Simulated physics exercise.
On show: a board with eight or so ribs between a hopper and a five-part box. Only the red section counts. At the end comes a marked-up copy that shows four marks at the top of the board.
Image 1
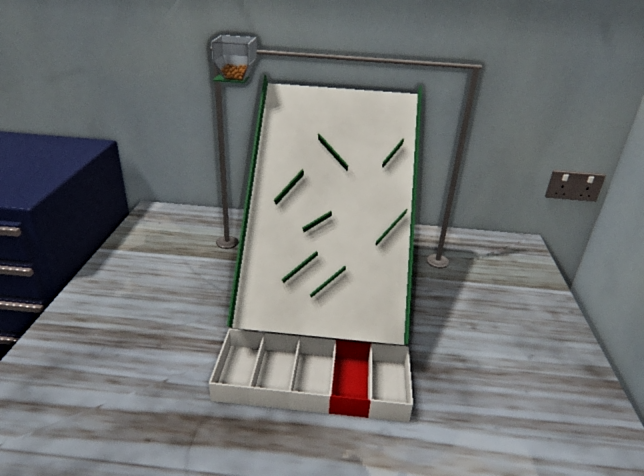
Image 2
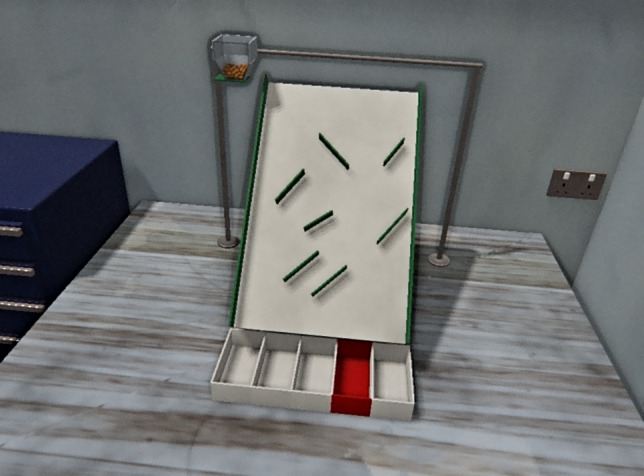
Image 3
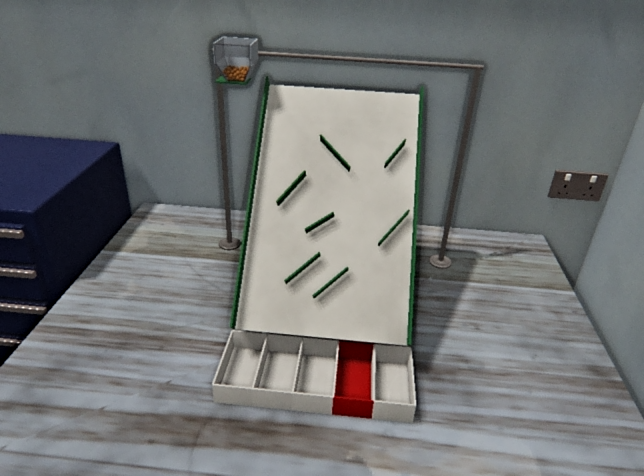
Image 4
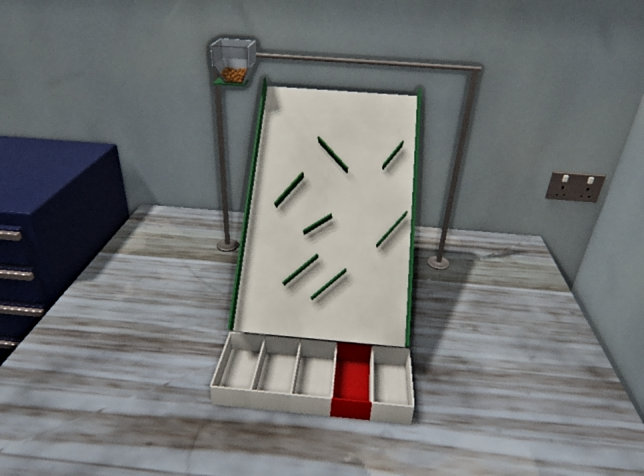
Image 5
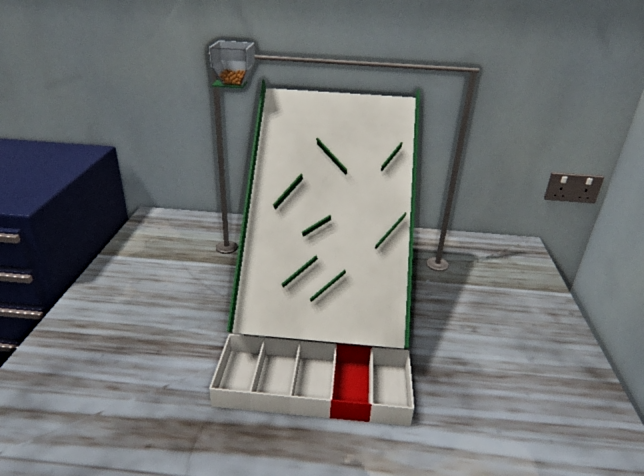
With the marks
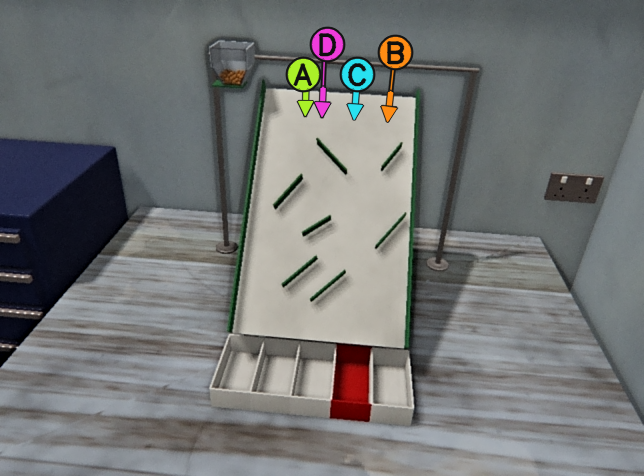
A tilted white board with green ribs stands still above a box with one red section.
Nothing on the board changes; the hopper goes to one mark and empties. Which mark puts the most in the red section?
Take C.
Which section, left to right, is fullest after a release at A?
The first.
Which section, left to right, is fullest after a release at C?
It is the fourth one.
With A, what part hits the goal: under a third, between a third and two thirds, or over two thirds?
Mark A gives under a third.
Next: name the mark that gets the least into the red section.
Mark A.
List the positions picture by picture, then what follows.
The first frame shows hopper (236, 71), roasted chickpeas, door shut.
The second frame shows ribs (319, 133) to (349, 165), (385, 161) to (405, 137), (275, 200) to (304, 169).
The third frame shows ribs (305, 229) to (334, 212), (379, 243) to (409, 210), (284, 281) to (320, 252).
The fourth frame shows ribs (311, 298) to (346, 268).
The fifth frame shows red section (351, 410), number 4 of 5 from the left.
On the marked copy, mark A meets the board at (305, 110); mark B meets the board at (388, 116); mark C meets the board at (354, 113); mark D meets the board at (322, 111).
For mark A, not one piece in the red section, almost all in other sections, about a tenth outside the box.
For mark B, about a tenth in the red section, the larger part in other sections, about a tenth outside the box.
For mark C, roughly half in the red section, roughly a third in other sections, about a tenth outside the box.
For mark D, roughly a third in the red section, roughly half in other sections, about a tenth outside the box.
